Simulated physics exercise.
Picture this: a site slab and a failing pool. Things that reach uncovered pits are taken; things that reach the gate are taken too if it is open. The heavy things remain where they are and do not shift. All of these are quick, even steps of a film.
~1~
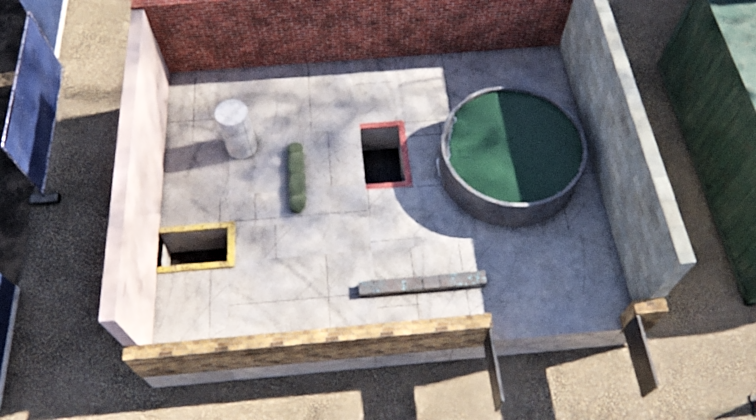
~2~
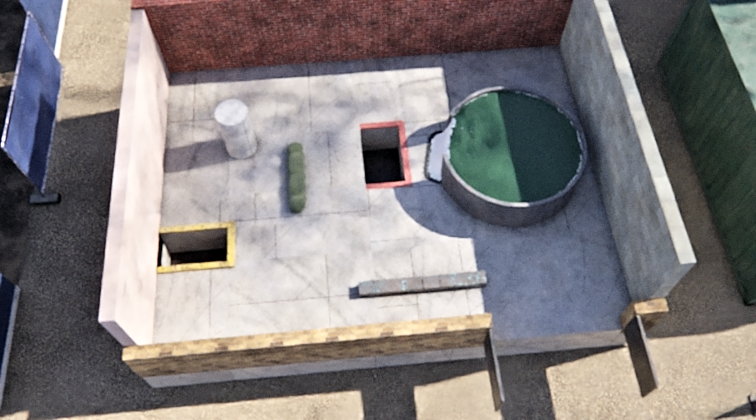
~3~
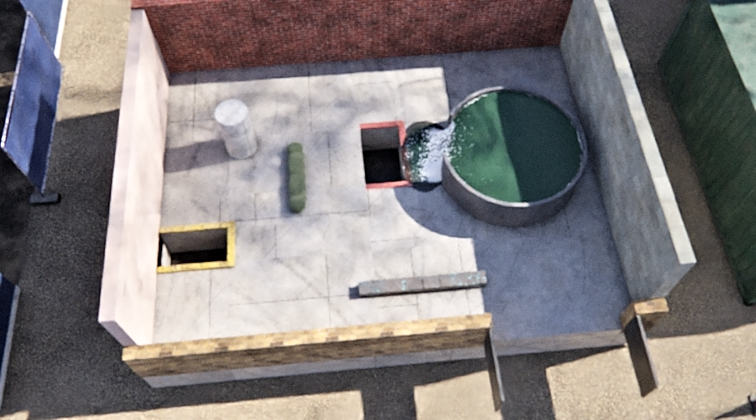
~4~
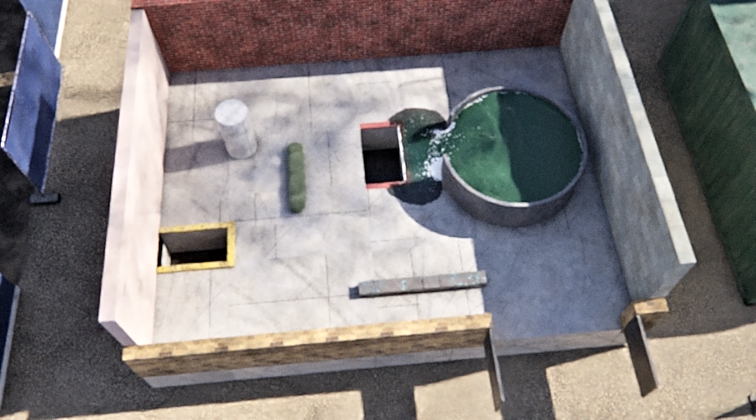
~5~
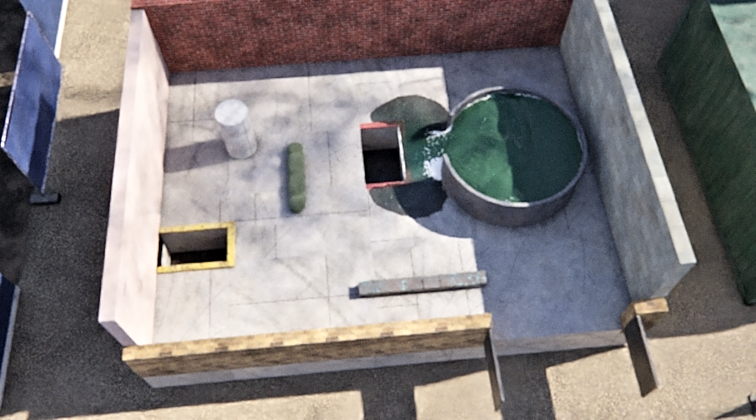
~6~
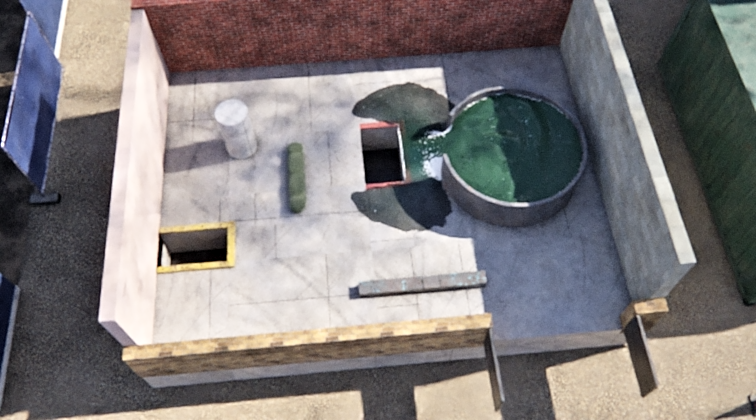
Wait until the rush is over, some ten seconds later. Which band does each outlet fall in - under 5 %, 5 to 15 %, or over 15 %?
Bands: The gate is in the under 5 % band; the yellow pit is in the under 5 % band; the red pit is in the over 15 % band.
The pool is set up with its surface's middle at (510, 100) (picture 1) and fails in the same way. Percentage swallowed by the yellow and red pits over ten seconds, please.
Parts in a hundred: Yellow 14, red 20.
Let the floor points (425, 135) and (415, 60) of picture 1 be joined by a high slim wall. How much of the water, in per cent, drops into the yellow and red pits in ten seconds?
Yellow 0 %, red 65 %.
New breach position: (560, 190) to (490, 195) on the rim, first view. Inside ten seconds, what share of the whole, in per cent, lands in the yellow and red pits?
The yellow pit gets 0 per cent and the red pit 0 per cent.
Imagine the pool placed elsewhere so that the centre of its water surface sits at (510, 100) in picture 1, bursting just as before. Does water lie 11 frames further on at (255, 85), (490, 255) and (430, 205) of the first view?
Spot one wetted, spot two unwetted, spot three unwetted.
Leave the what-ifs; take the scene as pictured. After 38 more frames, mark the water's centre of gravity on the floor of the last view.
Around (448, 158).
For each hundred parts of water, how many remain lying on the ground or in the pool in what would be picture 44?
Some 52 per cent.
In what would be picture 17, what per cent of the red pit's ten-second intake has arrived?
My figure is 40 in a hundred.
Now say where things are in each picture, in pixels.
In the first frame, still water in the pool at (513, 146).
In the second frame, the front is at (433, 179), out from the gap at (443, 150).
In the third frame, the front is at (414, 128), out from the gap at (443, 151).
In the fourth frame, water pours out at (443, 151) and has run to (395, 119).
In the fifth frame, the front is at (380, 111), out from the gap at (443, 151).
In the sixth frame, water pours out at (443, 151) and has run to (359, 108).
A moment on, water covers 10 % of the floor; the gate 0 %, the yellow pit 0 %, the red pit 13 %.
Next, water covers 15 % of the floor; the gate 0 %, the yellow pit 0 %, the red pit 23 %.
Then, water covers 25 % of the floor; the gate 0 %, the yellow pit 0 %, the red pit 34 %.
Later, water covers 35 % of the floor; the gate 0 %, the yellow pit 0 %, the red pit 47 %.
In the end, water covers 50 % of the floor; the gate 0 %, the yellow pit 0 %, the red pit 59 %.
